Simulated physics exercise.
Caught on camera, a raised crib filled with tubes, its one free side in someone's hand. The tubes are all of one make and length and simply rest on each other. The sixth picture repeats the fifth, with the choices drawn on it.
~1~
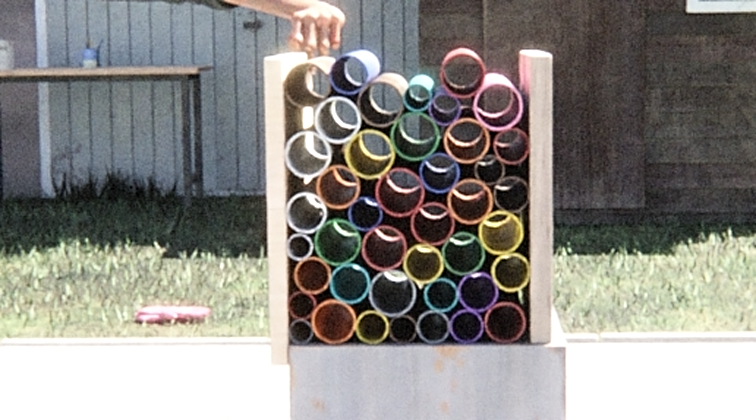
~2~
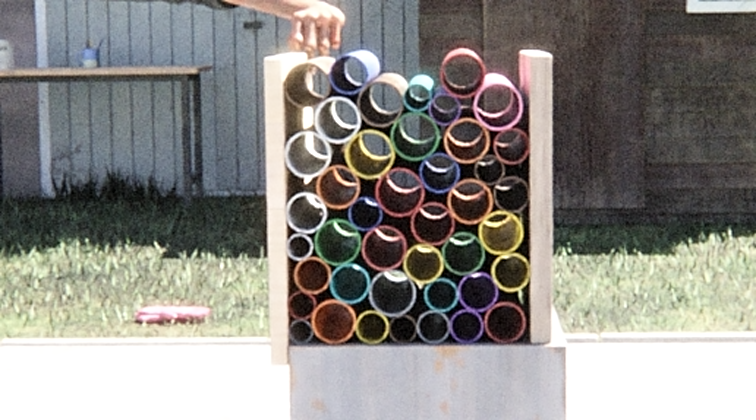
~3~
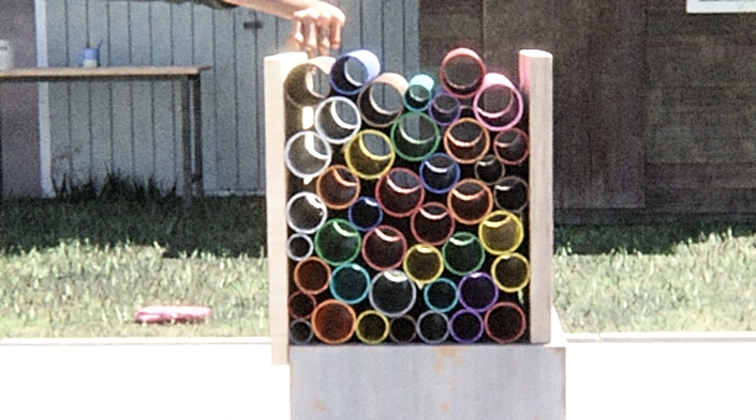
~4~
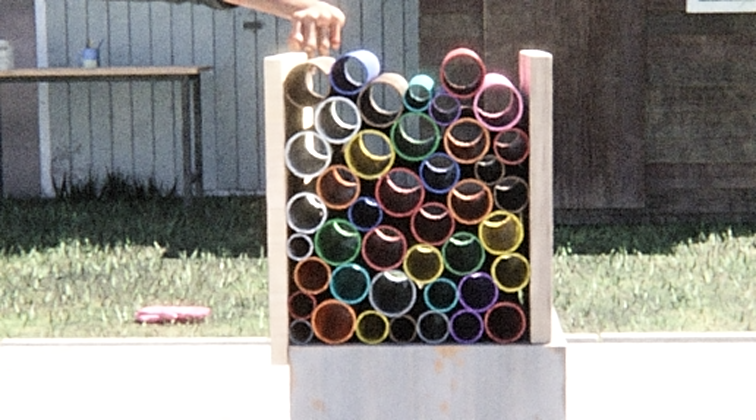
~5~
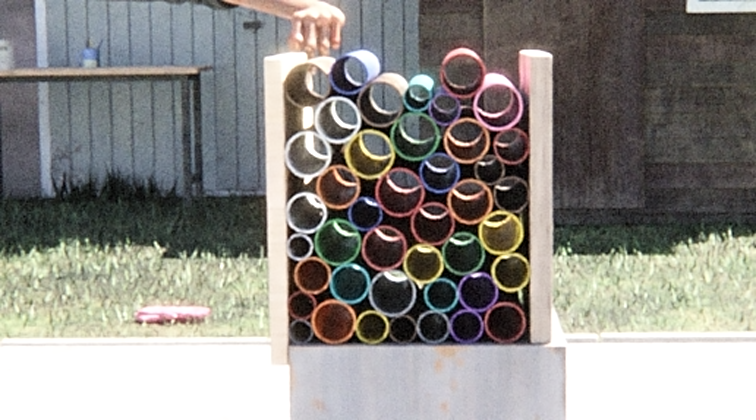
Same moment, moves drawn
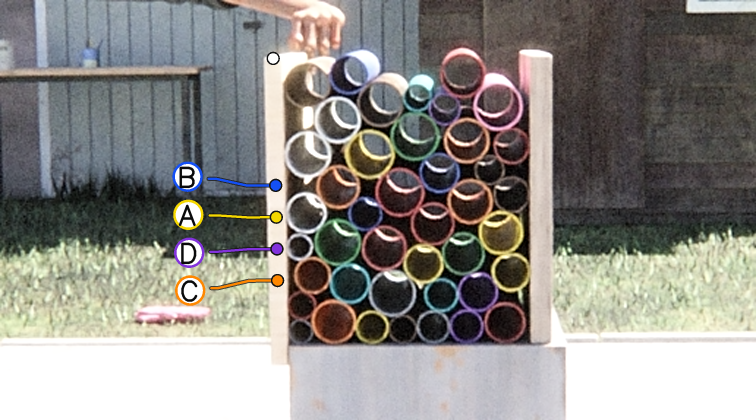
Dozens of open-ended tubes in orange, white, yellow, green, blue, purple and red are stacked between two pale upright boards on a light stand, seen end-on from a level view outdoors. Behind are sunlit grass, a table at left and grey and brown walls, with a pink object on the ground. A hand rests at the stack's upper left, barely shifting, while tubes and camera stay still.
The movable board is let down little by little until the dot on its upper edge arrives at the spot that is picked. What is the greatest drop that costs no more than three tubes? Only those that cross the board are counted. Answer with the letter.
Slide it to B.
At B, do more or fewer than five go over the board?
It loses fewer than five.
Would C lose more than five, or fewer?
More than five.
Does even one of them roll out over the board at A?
Yes.
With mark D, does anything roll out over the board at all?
Yes.
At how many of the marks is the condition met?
One of them.
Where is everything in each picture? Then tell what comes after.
An orange tube (471, 202); a white tube (338, 120); a white tube (300, 247), in the first picture.
A white tube (300, 247); a turquoise tube (417, 97), in the second picture.
Side board (293, 196), in the third picture.
A purple tube (467, 326); an orange tube (313, 275), in the fourth picture.
A yellow tube (511, 272); a blue tube (365, 214); an orange tube (471, 202), in the fifth picture.
On the marked copy, A at (276, 217); B at (276, 185); C at (278, 281); D at (277, 249); the white dot at (273, 58).
With B. Early on, top of the board (284, 117).
Further on, top of the board (285, 184).
At the end, top of the board (285, 184), one out over the board.
As for the rest, A four out over the board; C more than three out over the board; D more than three out over the board.
